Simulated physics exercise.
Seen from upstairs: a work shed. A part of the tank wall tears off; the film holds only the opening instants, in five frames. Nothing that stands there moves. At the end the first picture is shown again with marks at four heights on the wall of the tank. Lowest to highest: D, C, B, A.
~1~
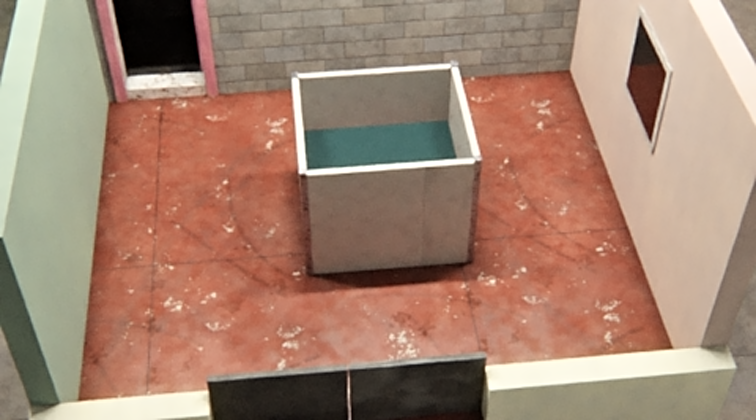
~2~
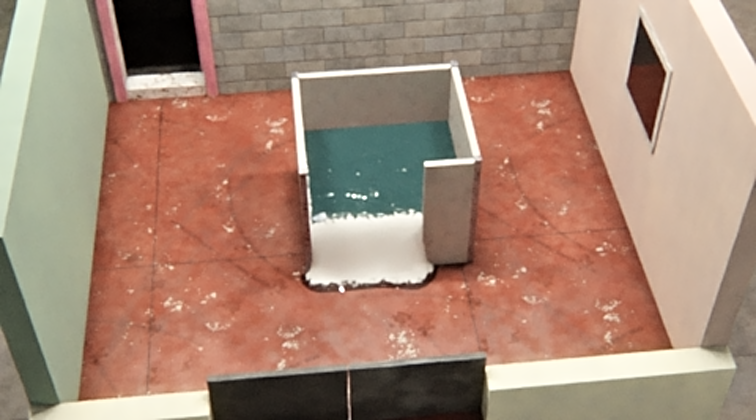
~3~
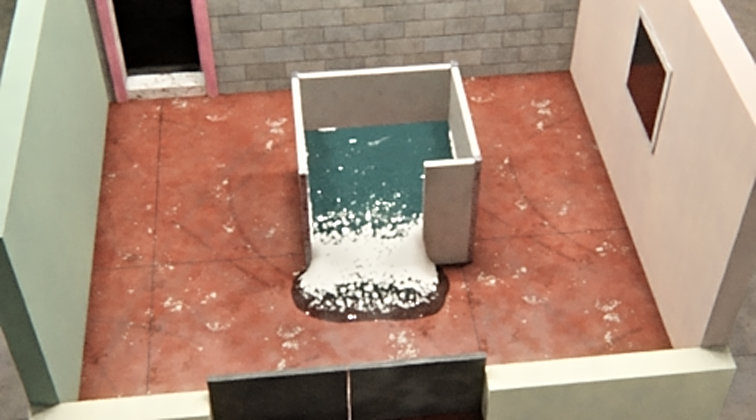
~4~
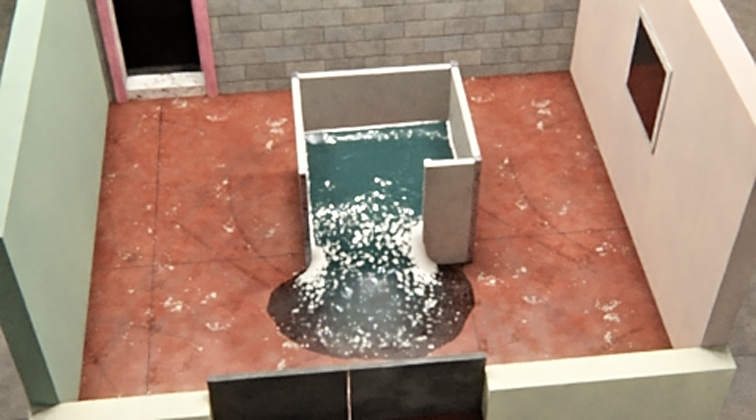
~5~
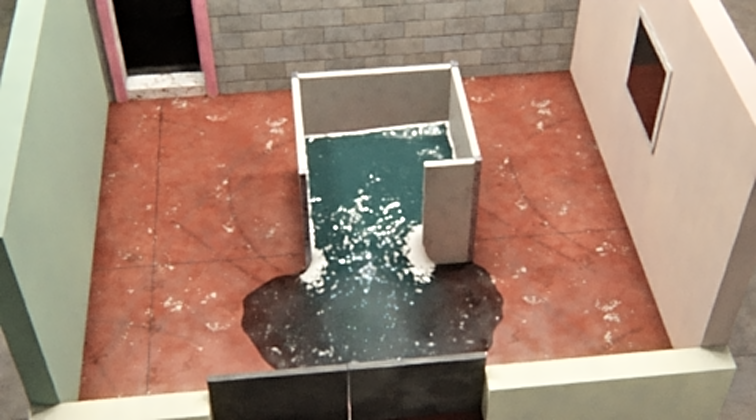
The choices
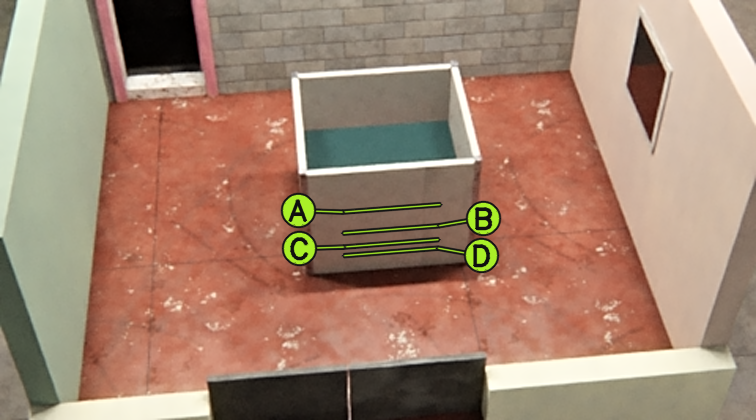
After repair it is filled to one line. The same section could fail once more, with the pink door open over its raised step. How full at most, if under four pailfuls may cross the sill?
I would pick mark A.
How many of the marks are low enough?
All of them.
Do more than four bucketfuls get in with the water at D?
No, that is safe.
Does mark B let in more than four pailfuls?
No.
On the marked copy, A at (391, 208); B at (391, 229); C at (391, 243); D at (391, 251); from the bottom up D, C, B, A.
For mark A, a splash gets over, under a bucket.
For mark B, nothing gets over.
For mark C, nothing gets over.
For mark D, nothing gets over.
